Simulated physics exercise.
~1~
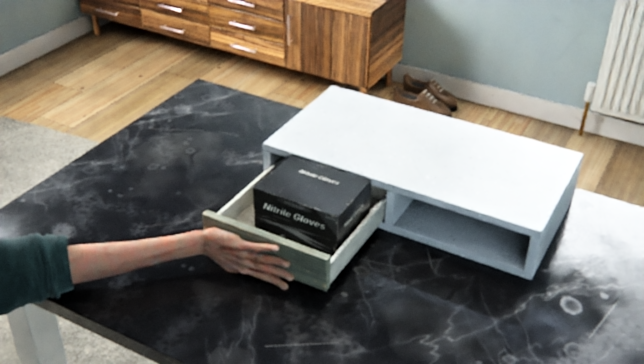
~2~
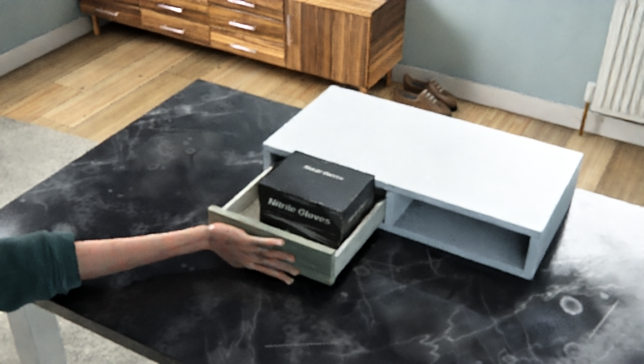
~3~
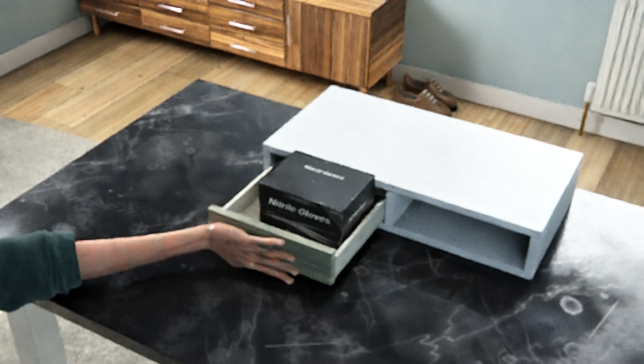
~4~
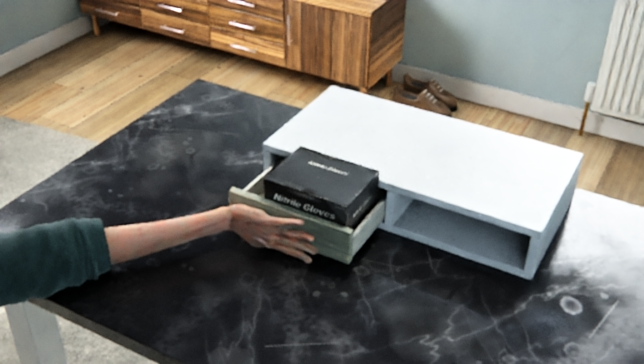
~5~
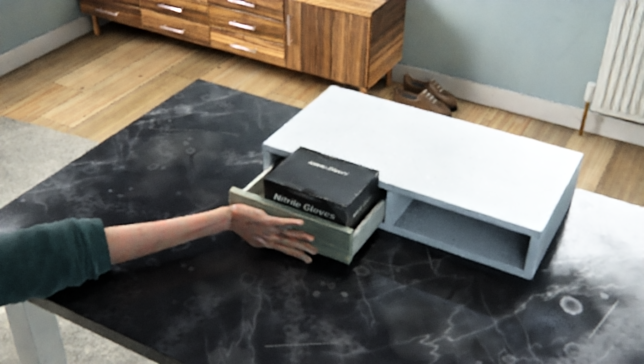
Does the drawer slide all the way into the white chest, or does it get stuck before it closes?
It gets stuck before it closes. The drawer moves in a little under the push of the hand, then stays partly open with the black box still in it.
On a dark, marbled tabletop in a room with a wooden floor, a hand pushed the open drawer of a small white chest inwards with a black box of gloves inside, but the drawer jammed partway and was left sticking out.
